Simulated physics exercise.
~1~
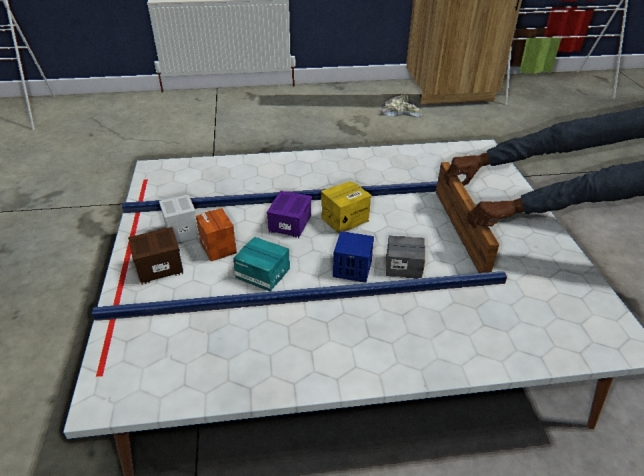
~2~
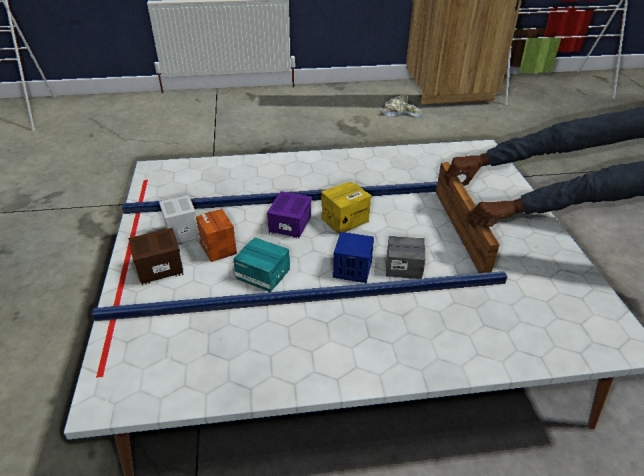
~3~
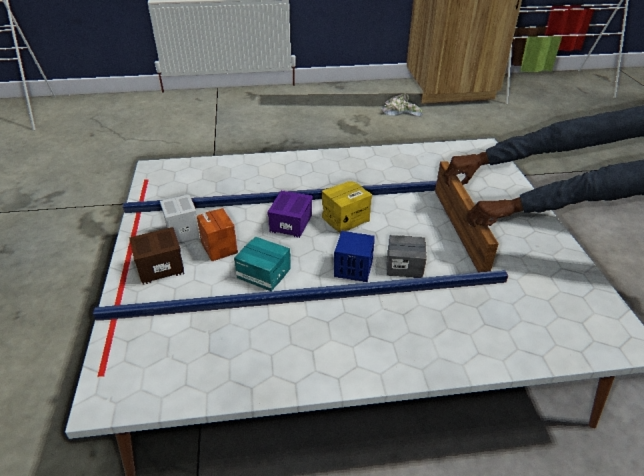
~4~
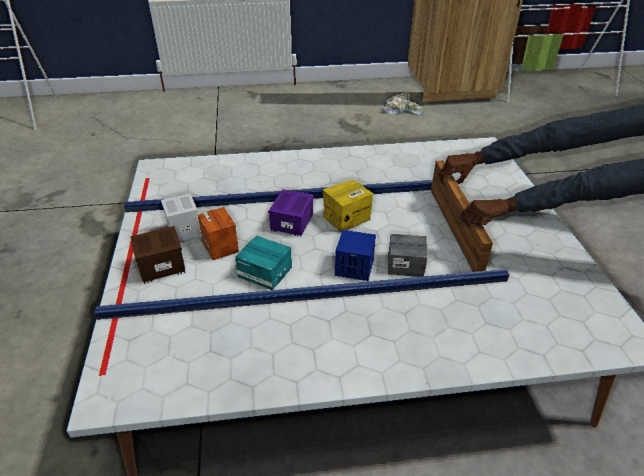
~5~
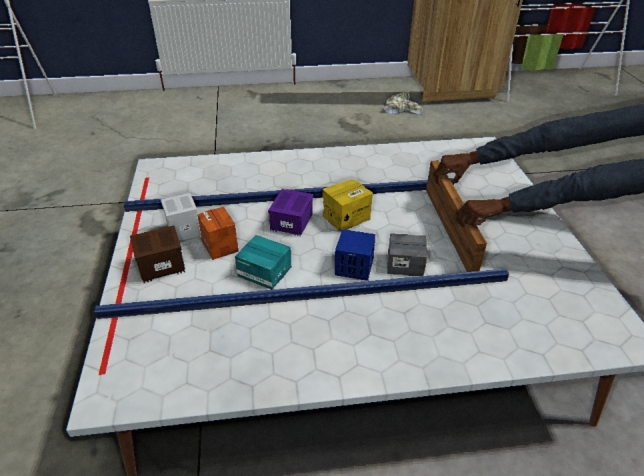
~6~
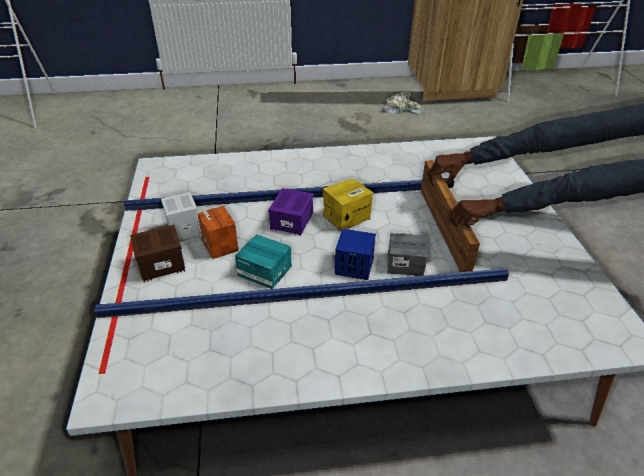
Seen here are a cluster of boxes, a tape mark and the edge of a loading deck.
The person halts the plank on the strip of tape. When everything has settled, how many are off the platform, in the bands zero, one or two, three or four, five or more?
Off the platform: Five or more.
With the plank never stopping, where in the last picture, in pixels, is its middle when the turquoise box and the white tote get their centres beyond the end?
Roughly (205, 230); roughly (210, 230).
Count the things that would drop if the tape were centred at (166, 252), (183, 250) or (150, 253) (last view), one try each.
You'd get 4, then 3, then 5.
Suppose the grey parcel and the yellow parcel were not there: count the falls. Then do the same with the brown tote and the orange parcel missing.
4 for the first case, 5 for the second.
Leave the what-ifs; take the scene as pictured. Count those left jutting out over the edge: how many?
In total, 1 of them.
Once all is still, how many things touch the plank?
It touches 1.
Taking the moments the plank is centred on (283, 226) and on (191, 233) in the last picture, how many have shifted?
The count is 7 at the first point and 8 at the second.
Early on, none off yet; brown tote at rest near (159, 253); white tote at rest near (182, 218); orange parcel at rest near (218, 232).
A while later, none off yet; brown tote travelled a little near (139, 254); white tote moving near (179, 219); orange parcel travelled a little near (208, 234).
Further along, one off so far; brown tote in the air near (85, 326); white tote leaning well over near (95, 230); orange parcel travelled about its own width near (167, 236).
Finally, the number that fall off is five or more; lost, yellow parcel, blue crate, purple tote, turquoise box, orange parcel, white tote and brown tote.
